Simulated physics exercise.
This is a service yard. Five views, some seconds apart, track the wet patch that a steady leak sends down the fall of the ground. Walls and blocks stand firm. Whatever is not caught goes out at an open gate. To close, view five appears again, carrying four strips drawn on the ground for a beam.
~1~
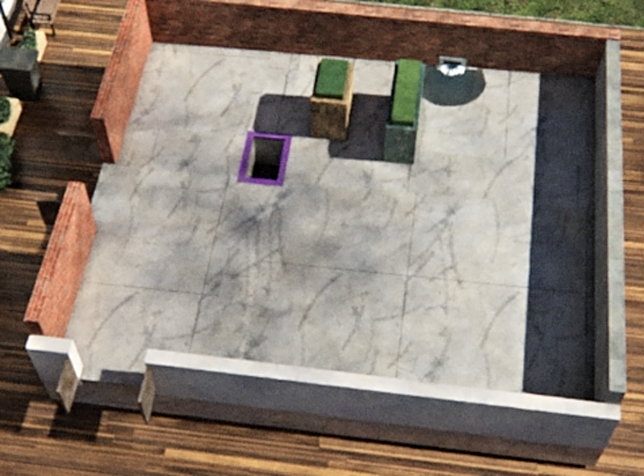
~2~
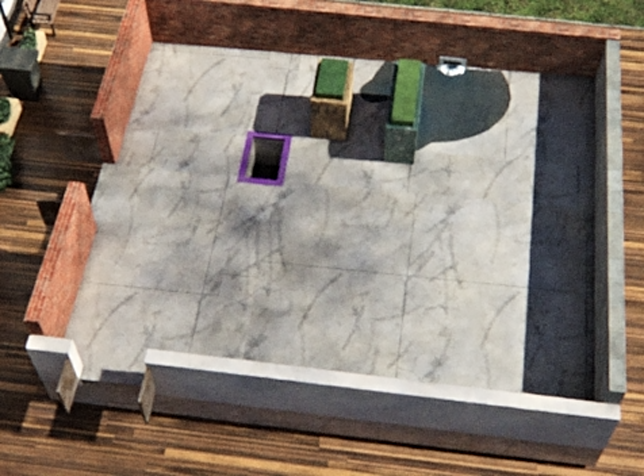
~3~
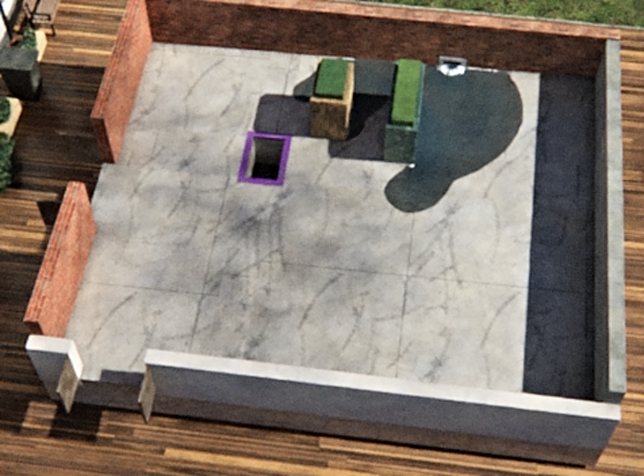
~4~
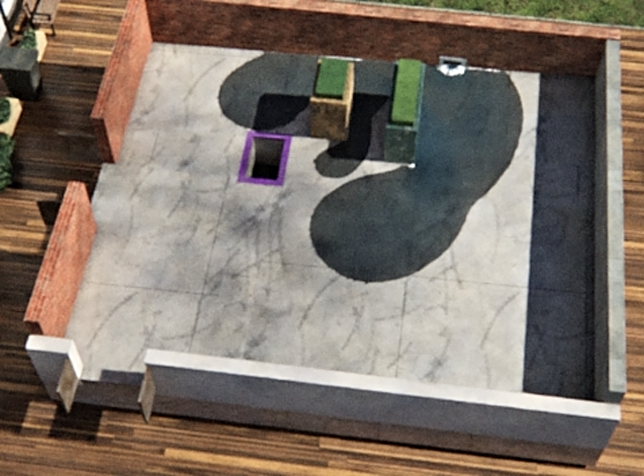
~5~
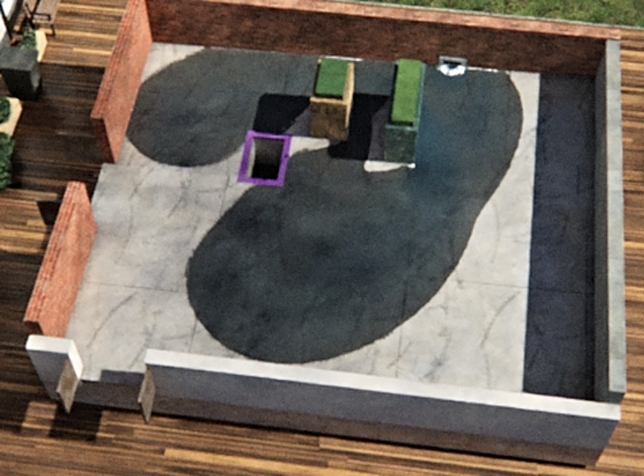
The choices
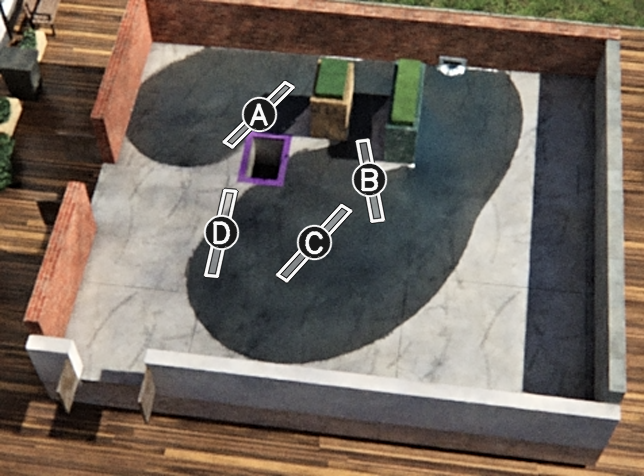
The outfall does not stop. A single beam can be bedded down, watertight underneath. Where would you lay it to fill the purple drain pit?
A is best.
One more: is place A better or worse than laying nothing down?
It is better.
On the marked copy, A from (228, 144) to (289, 84); B from (362, 140) to (377, 220); C from (282, 277) to (346, 208); D from (211, 275) to (230, 190).
For place A, about 14 % of the stream runs into the purple drain pit, about 86 % out by the gates.
For place B, about 4 % of the stream runs into the purple drain pit, about 95 % out by the gates.
For place C, about 5 % of the stream runs into the purple drain pit, about 95 % out by the gates.
For place D, about 4 % of the stream runs into the purple drain pit, about 95 % out by the gates.
